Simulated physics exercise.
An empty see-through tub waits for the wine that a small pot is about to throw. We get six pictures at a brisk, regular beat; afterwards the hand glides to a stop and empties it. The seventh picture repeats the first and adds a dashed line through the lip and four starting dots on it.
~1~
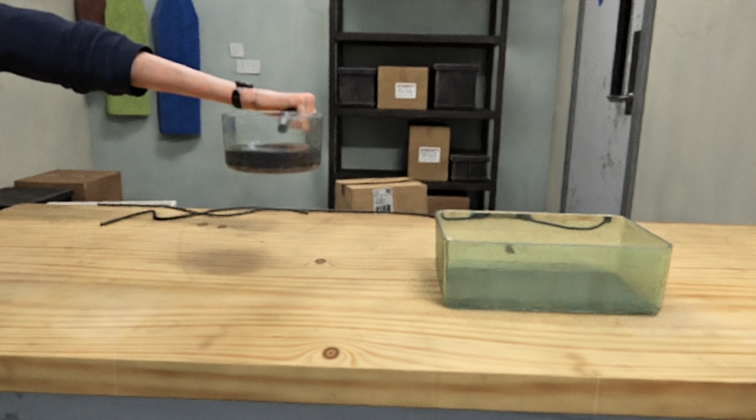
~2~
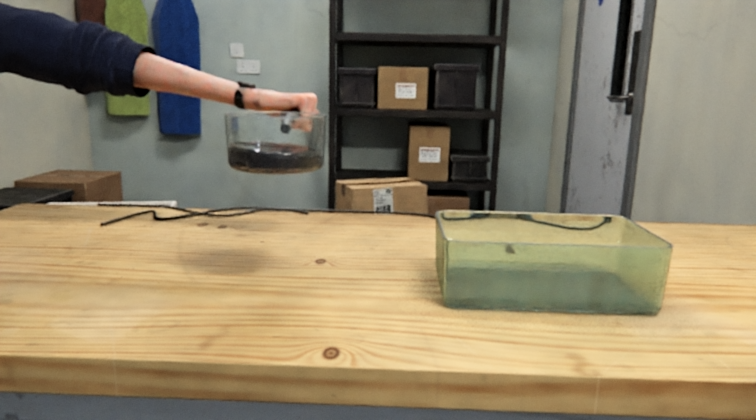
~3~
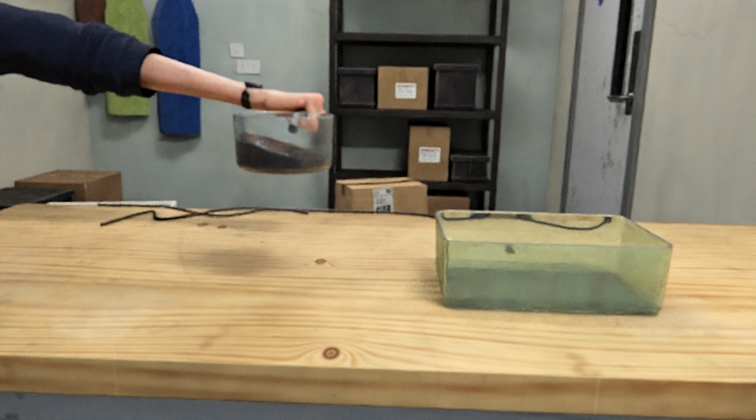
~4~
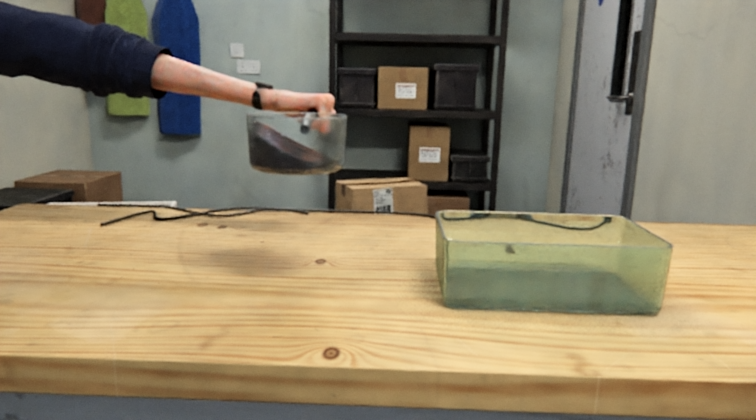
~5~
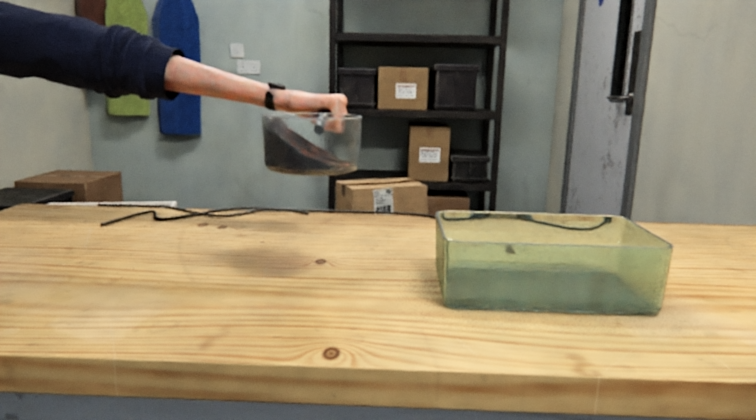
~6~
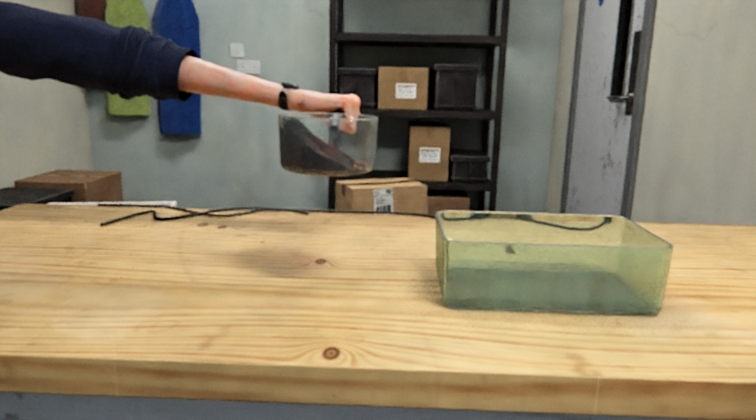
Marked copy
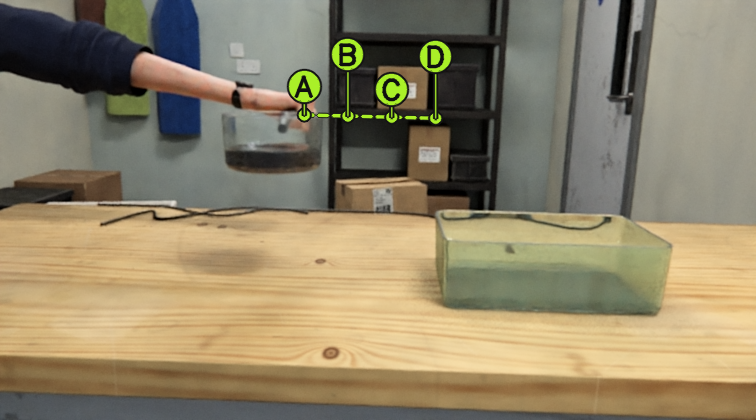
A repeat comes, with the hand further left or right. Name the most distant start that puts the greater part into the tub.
The limit is B.
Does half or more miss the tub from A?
Yes, it does.
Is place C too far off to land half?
No, not at all.
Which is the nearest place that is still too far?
Place A.
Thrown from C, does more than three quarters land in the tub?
Yes.
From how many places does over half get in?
Three of the four.
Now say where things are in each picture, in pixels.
Upright, lip at (320, 115); tub from (442, 306) to (659, 313); nothing has left yet.
Upright, lip at (323, 115); nothing has left yet.
Upright, lip at (331, 115); nothing has left yet.
Upright, lip at (344, 116); nothing has left yet.
Upright, lip at (360, 116); nothing has left yet.
Upright, lip at (376, 117); nothing has left yet.
On the marked copy, A at (304, 114); B at (347, 116); C at (391, 117); D at (435, 118).
For place A, about 33 % lands in the tub, 63 % falls short and 4 % goes beside or beyond.
For place B, about 66 % lands in the tub, 28 % falls short and 6 % goes beside or beyond.
For place C, about 88 % lands in the tub, 3 % falls short and 9 % goes beside or beyond.
For place D, about 85 % lands in the tub, 2 % falls short and 13 % goes beside or beyond.
